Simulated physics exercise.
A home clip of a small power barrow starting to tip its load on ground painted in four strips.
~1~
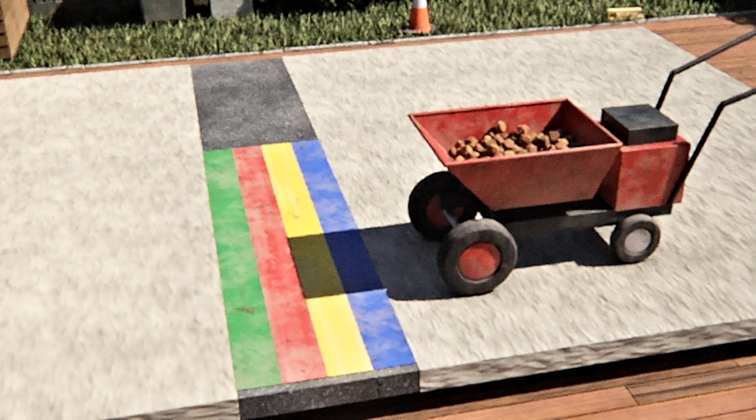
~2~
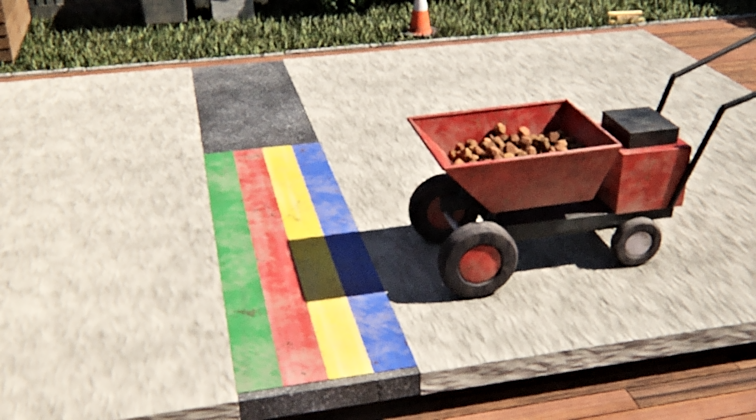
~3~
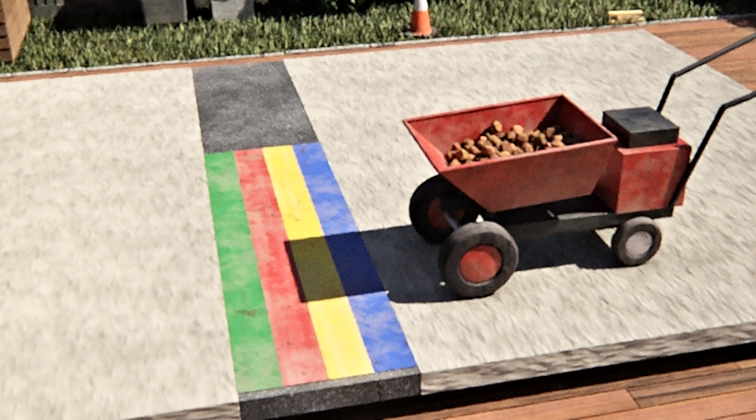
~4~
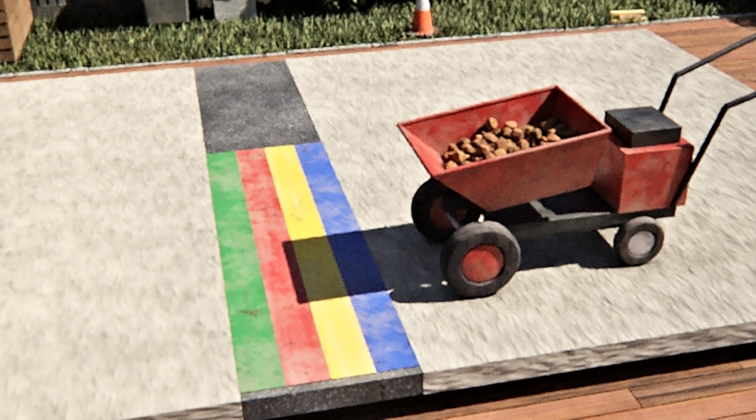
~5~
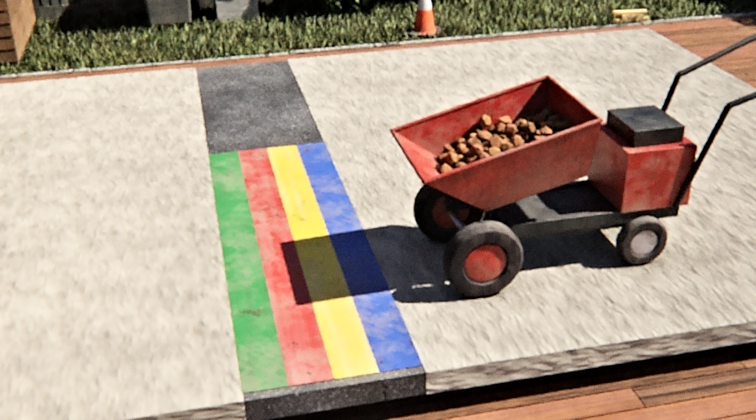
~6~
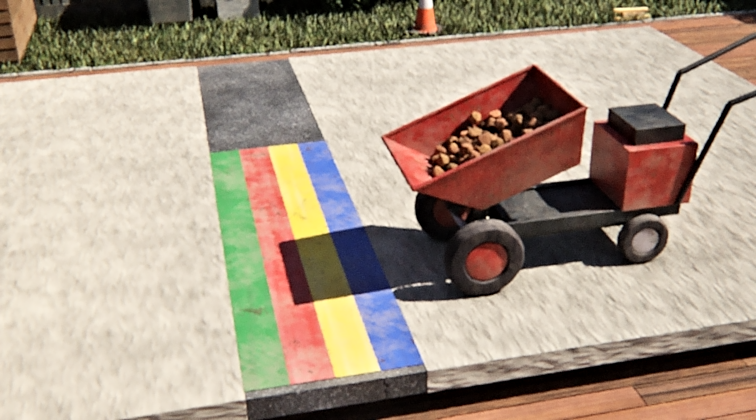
A small red power barrow with black wheels and handles stands at the right on a pale slab, seen from slightly above and to the side. Brown clods sit in its skip, and green, red, yellow and blue strips run left to right beside it, with grass and an orange cone behind. The skip starts level, then its rear rises steadily and its lip dips leftward, while the wheels and camera stay almost still.
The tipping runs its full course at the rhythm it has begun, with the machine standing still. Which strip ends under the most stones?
Most covered: The yellow band.
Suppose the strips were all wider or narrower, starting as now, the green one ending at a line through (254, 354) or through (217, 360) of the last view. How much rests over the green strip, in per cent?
Roughly 20 per cent, and 10 per cent.
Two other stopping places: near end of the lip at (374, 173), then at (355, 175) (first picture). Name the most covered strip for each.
First the green strip, then the green one.
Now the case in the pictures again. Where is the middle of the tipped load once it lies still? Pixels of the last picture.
Close to (304, 280).
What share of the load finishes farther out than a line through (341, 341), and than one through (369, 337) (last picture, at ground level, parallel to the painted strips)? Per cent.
First some 60, then 80 per cent.
Soon after the last picture, skip tipped steeply; all in the skip.
A little later, skip tipped right over; about half in the skip; a small part over the blue strip; about a third over the yellow strip; a small part over the red strip.
Later still, skip tipped right over; a small part in the skip; a small part over the blue strip; about a third over the yellow strip; about a quarter over the red strip; a small part over the green strip; a small part off the paint.
At rest, skip tipped right over; a small part in the skip; a small part over the blue strip; about a third over the yellow strip; about a quarter over the red strip; a small part over the green strip; a small part off the paint.
